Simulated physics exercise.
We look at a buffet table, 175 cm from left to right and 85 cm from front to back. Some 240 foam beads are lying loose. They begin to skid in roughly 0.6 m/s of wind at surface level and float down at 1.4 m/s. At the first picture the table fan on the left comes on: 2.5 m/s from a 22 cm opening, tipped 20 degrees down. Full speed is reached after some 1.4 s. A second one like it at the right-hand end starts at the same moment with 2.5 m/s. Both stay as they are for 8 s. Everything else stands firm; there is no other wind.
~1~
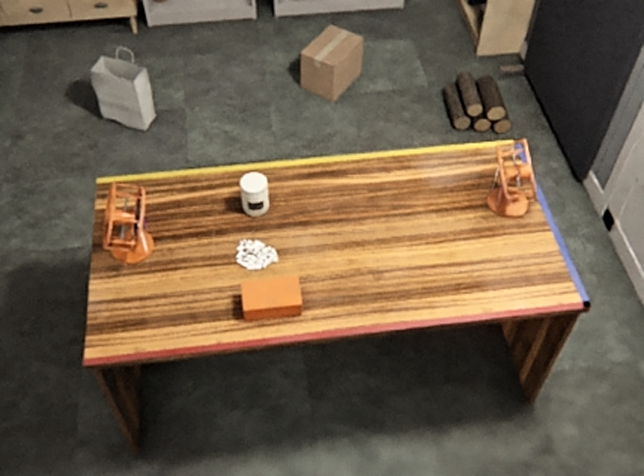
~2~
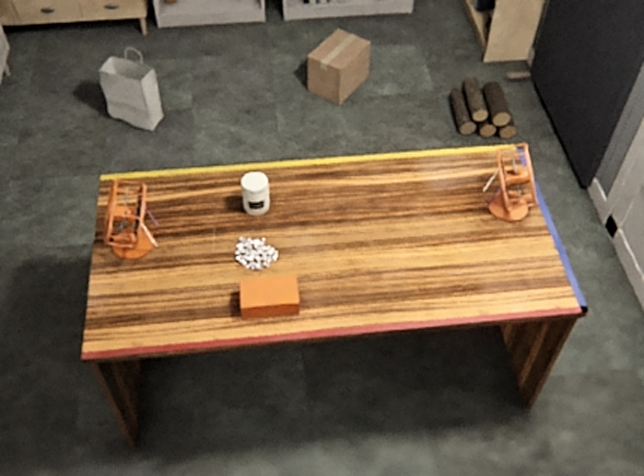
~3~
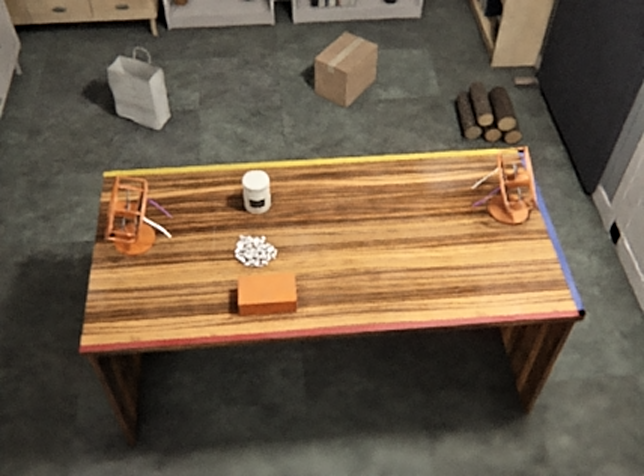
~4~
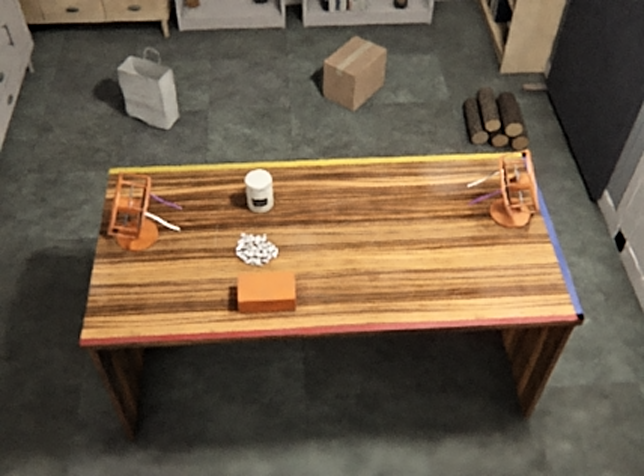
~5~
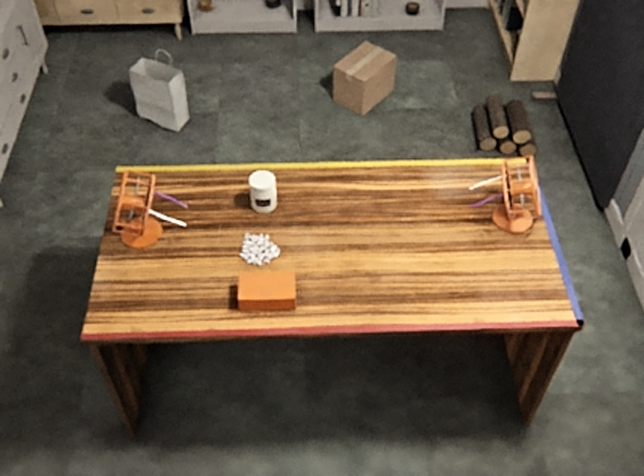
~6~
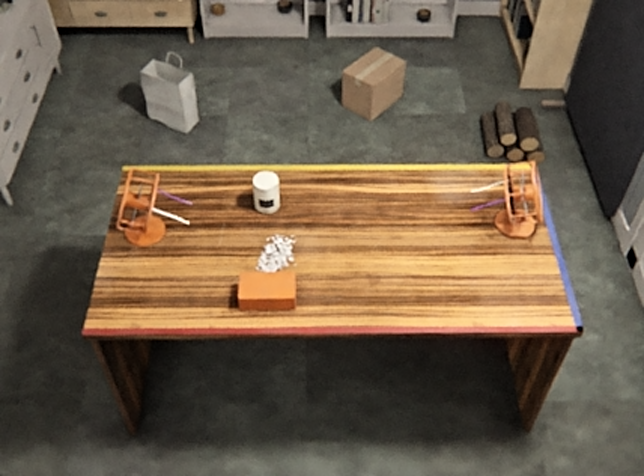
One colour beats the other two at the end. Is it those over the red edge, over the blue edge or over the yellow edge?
The biggest group is at the red one.
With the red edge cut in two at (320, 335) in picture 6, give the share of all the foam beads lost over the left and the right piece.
Some 5 % left, 90 % right.
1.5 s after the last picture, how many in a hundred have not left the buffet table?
Near 0 %.
Then, 0.5 s after the last picture, 0 % are over the yellow edge, 83 % over the red edge and 0 % over the blue edge; 0 % are gone or lie where they will stay.
Then, 1.5 s after the last picture, 0 % are over the yellow edge, 100 % over the red edge and 0 % over the blue edge; 100 % are gone or lie where they will stay.
Then, 3.3 s after the last picture, 0 % are over the yellow edge, 100 % over the red edge and 0 % over the blue edge; 100 % are gone or lie where they will stay.
Then, 6.9 s after the last picture, at the end, 0 % are over the yellow edge, 100 % over the red edge and 0 % over the blue edge.
